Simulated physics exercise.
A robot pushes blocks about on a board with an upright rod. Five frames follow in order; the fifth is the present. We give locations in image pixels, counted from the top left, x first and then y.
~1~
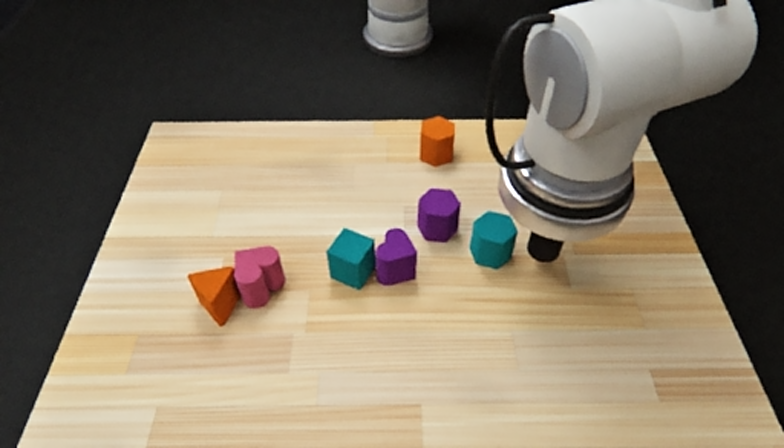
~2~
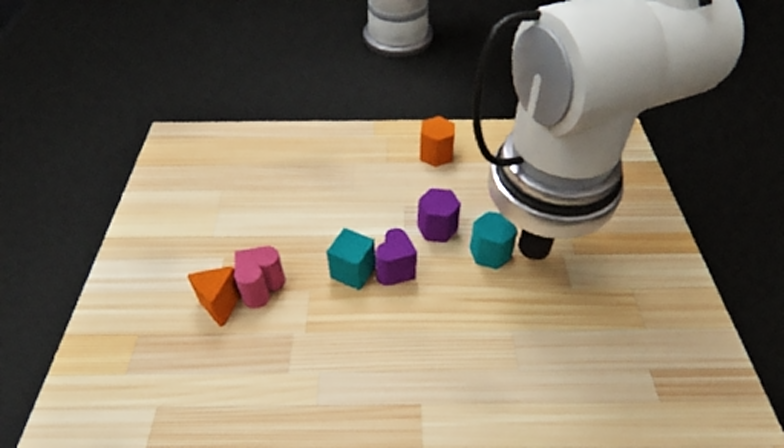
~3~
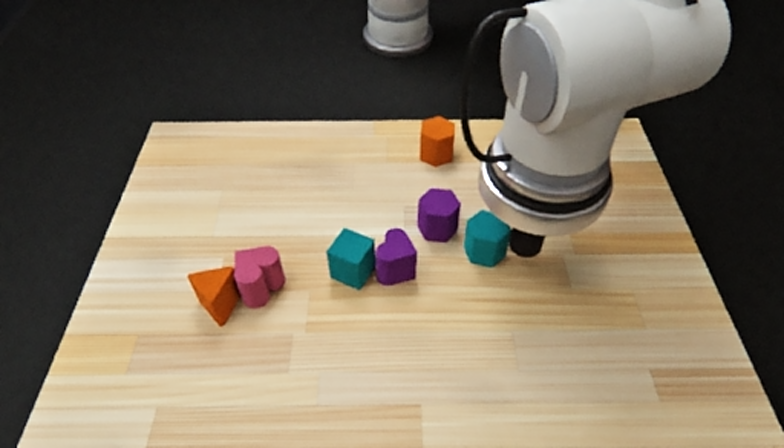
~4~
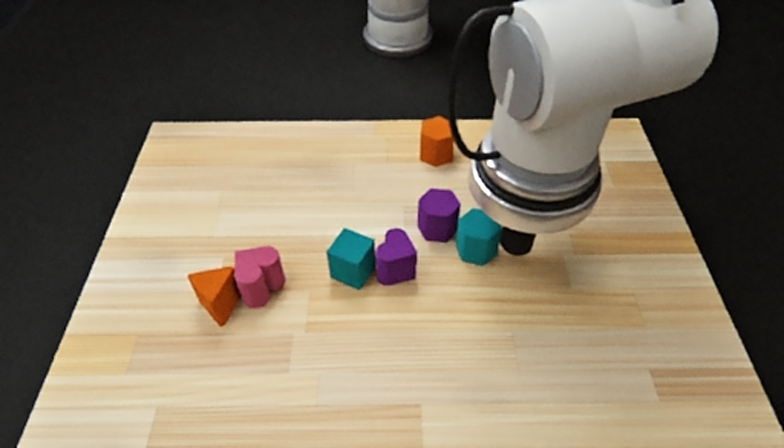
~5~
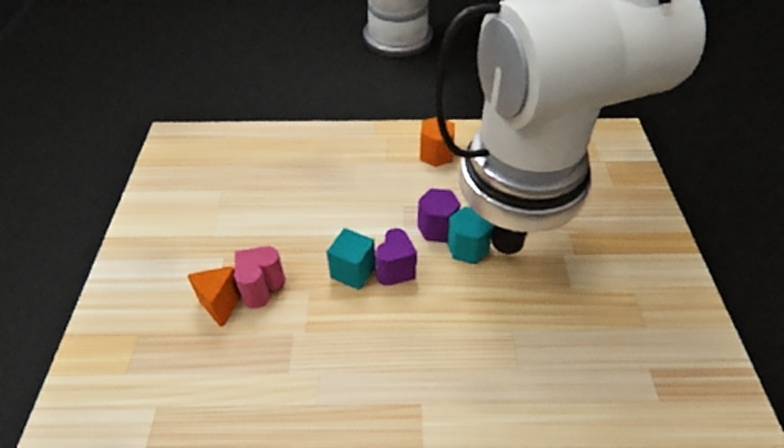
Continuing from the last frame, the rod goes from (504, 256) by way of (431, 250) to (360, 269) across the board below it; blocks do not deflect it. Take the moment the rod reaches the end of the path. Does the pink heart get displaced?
In short: No.
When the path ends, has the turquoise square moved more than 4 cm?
The answer is no.
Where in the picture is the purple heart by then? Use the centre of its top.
I'd expect the centre of its top face to be at (356, 271).
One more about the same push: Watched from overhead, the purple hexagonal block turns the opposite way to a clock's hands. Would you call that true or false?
That statement is not accurate.
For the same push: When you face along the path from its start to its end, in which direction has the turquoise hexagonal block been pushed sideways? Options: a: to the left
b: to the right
b
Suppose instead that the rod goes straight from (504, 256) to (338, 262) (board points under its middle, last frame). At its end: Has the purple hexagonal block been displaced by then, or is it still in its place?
It will be nudged away from its spot.
The first path, step by step. One third of the way, rod at (455, 235); purple hexagonal block at (404, 185), turned 25° clockwise; turquoise hexagonal block at (422, 210), turned 15° clockwise.
Two thirds of the way, rod at (407, 242); purple heart at (386, 250), turned 15° anticlockwise; purple hexagonal block at (395, 179), turned 50° clockwise; turquoise hexagonal block at (387, 208), turned 65° clockwise.
At the end, rod at (359, 256); pink heart in place; turquoise square at (317, 253); purple heart at (356, 271), turned 60° anticlockwise; purple hexagonal block at (395, 179), turned 50° clockwise; turquoise hexagonal block at (380, 208), turned 85° clockwise.
